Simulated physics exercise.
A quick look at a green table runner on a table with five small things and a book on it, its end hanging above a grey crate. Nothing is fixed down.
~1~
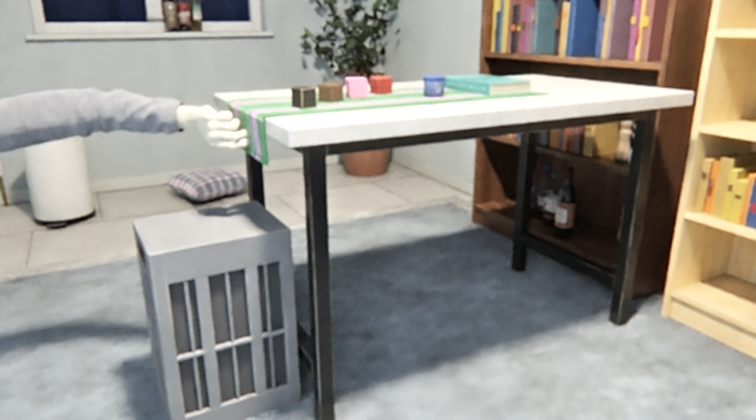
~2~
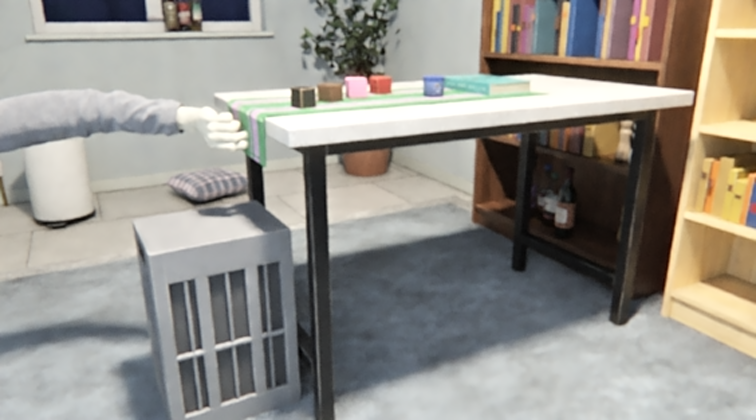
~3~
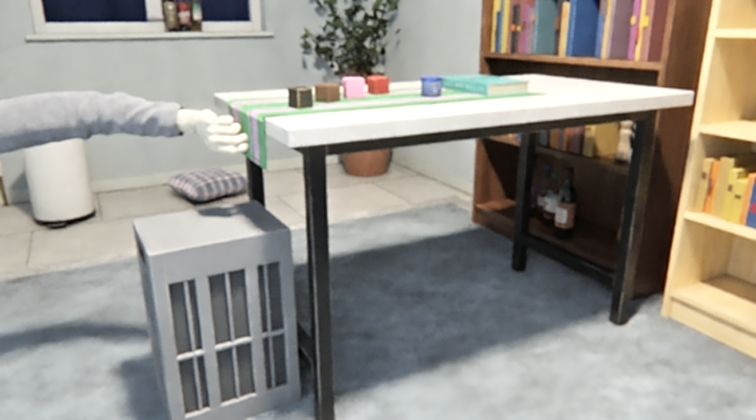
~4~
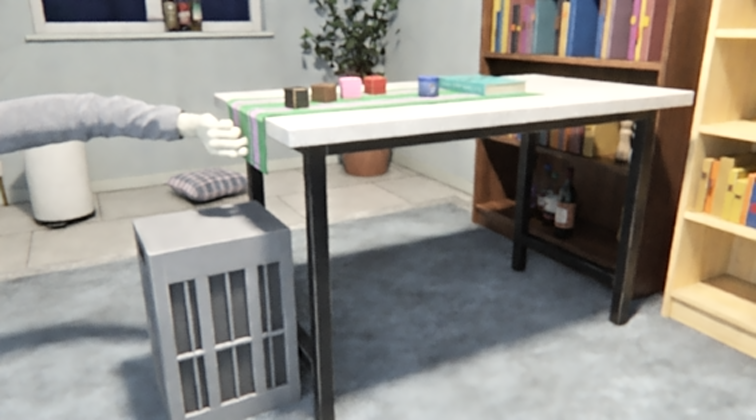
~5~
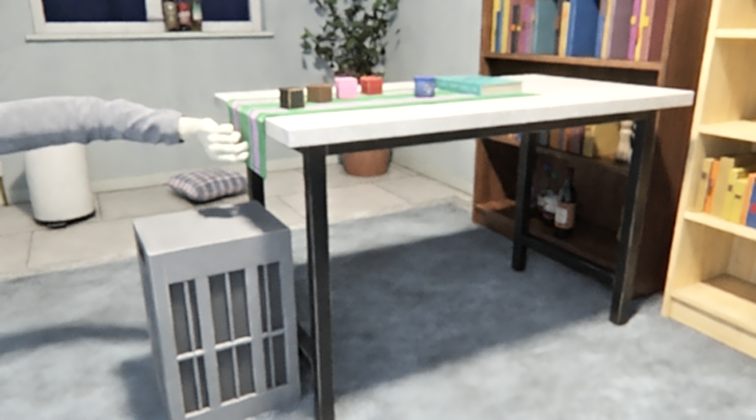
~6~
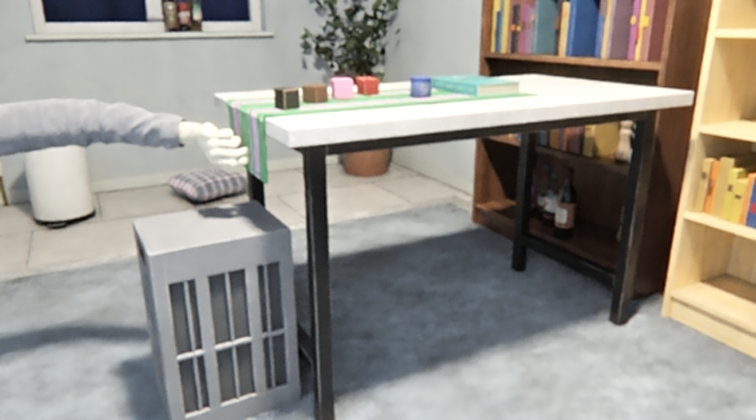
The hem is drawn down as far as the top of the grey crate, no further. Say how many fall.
The table loses one.
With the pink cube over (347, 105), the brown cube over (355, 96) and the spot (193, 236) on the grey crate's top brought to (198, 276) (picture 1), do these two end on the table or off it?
The pink cube goes over; the brown cube does not fall.
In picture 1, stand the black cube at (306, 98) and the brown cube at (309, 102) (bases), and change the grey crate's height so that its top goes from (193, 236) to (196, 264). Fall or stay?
The black cube comes down, the brown cube comes down.
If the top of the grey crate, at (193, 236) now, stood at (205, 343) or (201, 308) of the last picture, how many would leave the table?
Then 4 and 3.
Soon after, hem near (249, 190); all still up.
Then, hem on the crate; black cube gone.
At rest, hem on the crate; black cube gone. The count of fallen things is one.
